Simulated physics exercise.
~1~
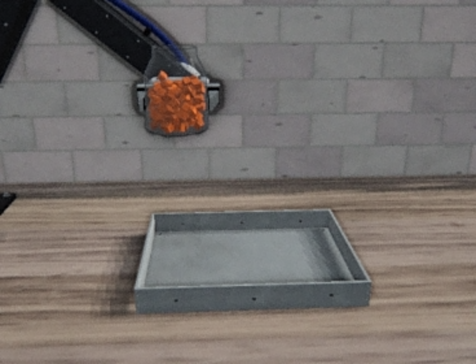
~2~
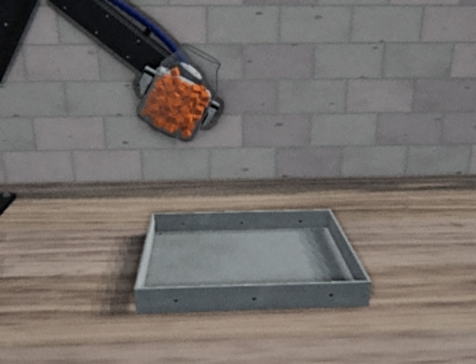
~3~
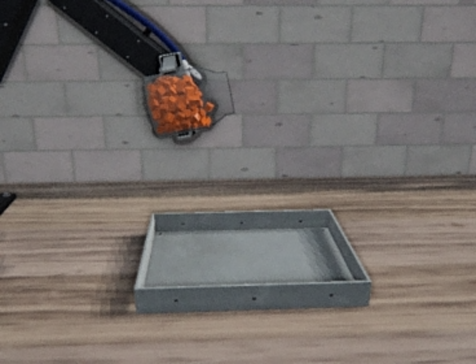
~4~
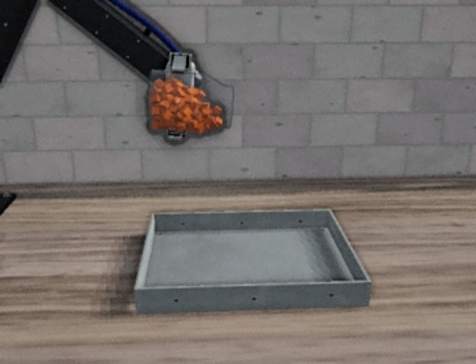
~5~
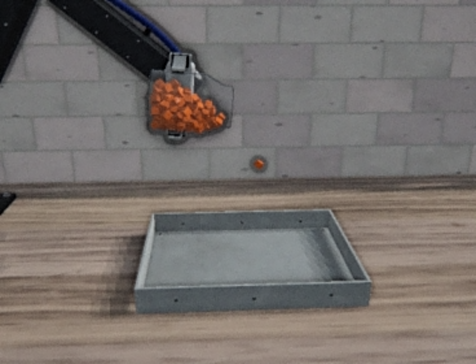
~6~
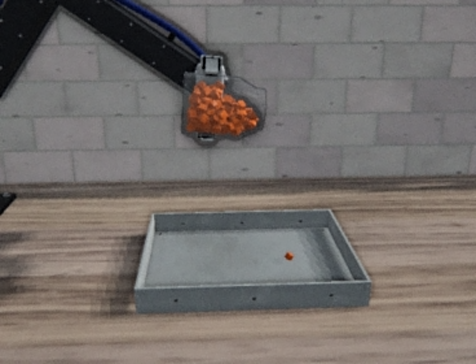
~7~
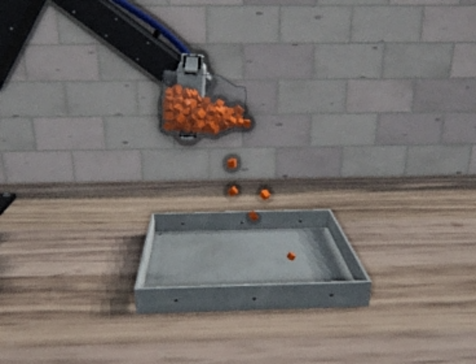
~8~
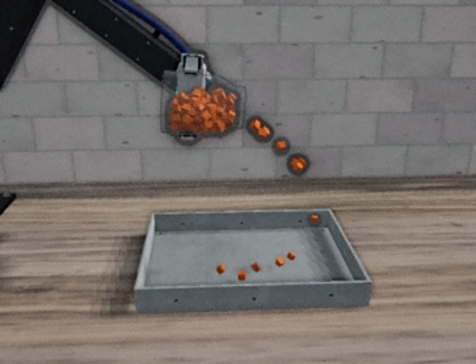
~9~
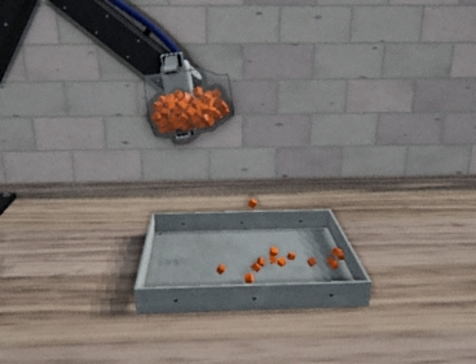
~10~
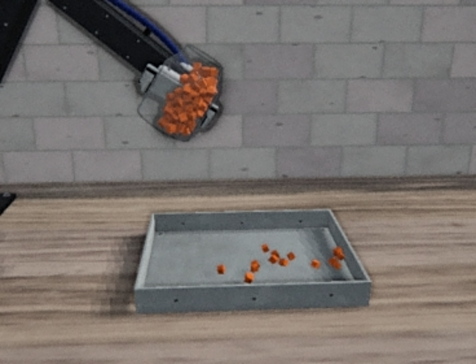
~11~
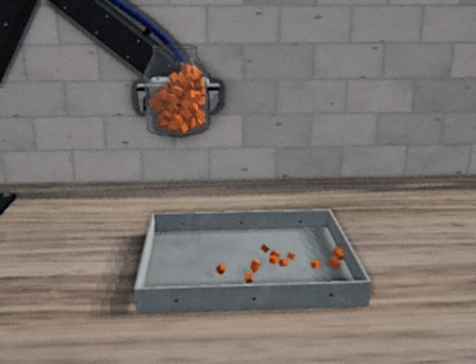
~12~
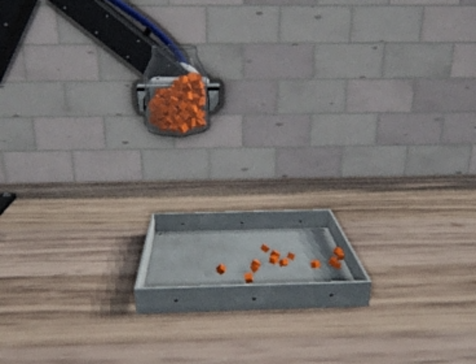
A clear jar heaped with small orange vegetable dice hangs upright from a dark robot arm, seen from the front and slightly above, before a grey brick wall. Below it, an empty grey tray sits on a wooden table. The arm tips the jar to the right until it lies on its side, and one piece drops into the tray. The jar then jerks right and back, tossing out a few more dice that scatter across the tray. Finally the arm turns it upright again, still holding most of the dice, while a small scattering rests in the tray.
